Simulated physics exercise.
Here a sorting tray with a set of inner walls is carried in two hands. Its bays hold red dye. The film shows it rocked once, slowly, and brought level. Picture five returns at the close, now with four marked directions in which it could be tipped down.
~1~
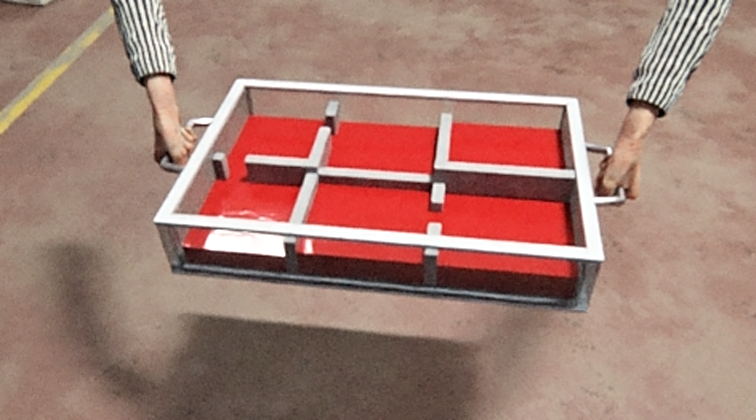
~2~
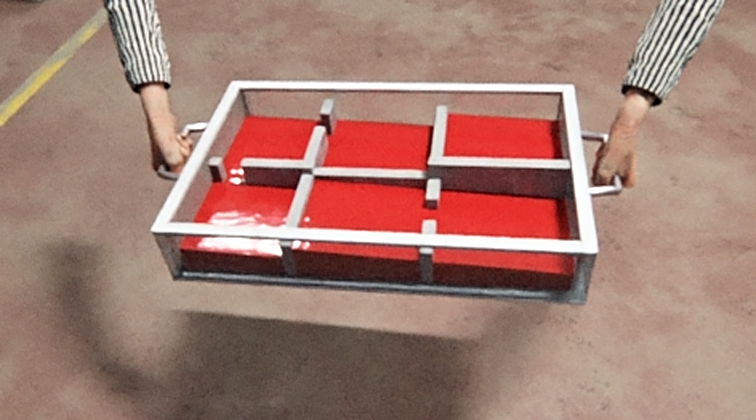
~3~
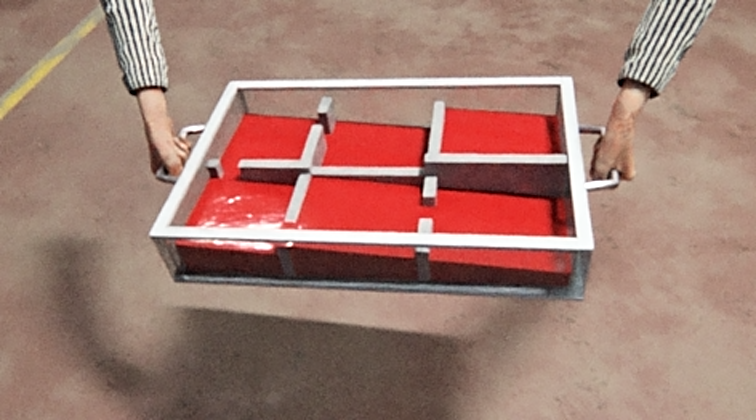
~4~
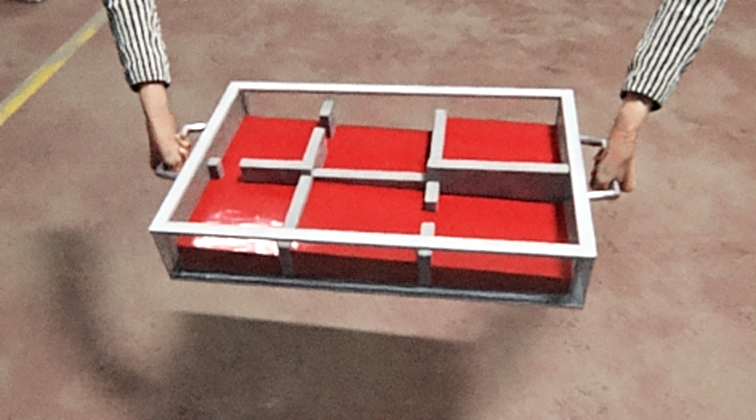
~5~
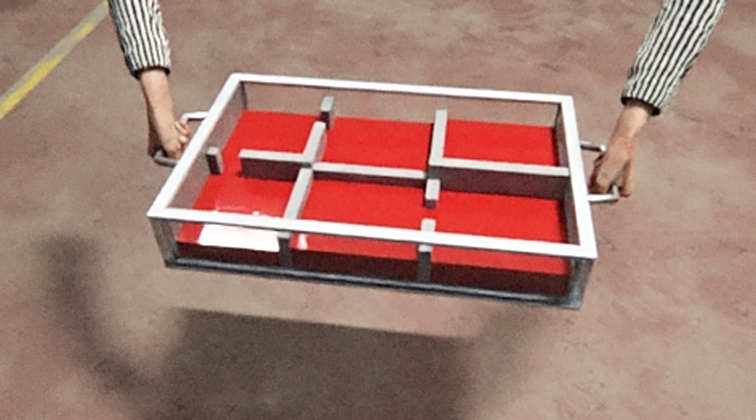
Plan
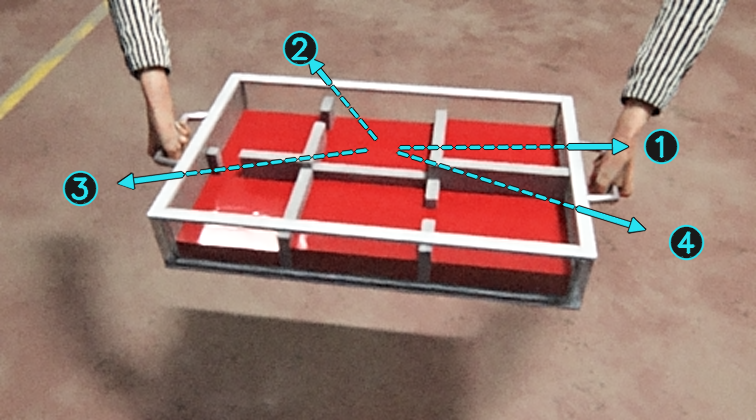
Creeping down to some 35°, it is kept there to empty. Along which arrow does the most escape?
2 works best here.
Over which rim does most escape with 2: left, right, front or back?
The back rim.
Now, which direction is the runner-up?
That is direction 3.
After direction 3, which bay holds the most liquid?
The front left bay.
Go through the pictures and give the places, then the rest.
The tray is level; deepest in the back right bay, at (504, 157), shallowest in the back middle.
Tipped about 4° down to the front left; no wall is crossed.
Tipped about 6° down to the front left; liquid runs over the wall between the front left and front middle bays.
Tipped about 3° down to the front left; no wall is crossed.
The tray is level; deepest in the back right bay, at (498, 154), shallowest in the front left.
On the marked copy, 1 ends at (622, 146); 2 ends at (312, 62); 3 ends at (123, 182); 4 ends at (639, 227).
For direction 1, about 40 % stays in the tray, the largest part in the back right bay.
For direction 2, about 19 % stays in the tray, the largest part in the back left bay.
For direction 3, about 25 % stays in the tray, the largest part in the front left bay.
For direction 4, about 33 % stays in the tray, the largest part in the front right bay.
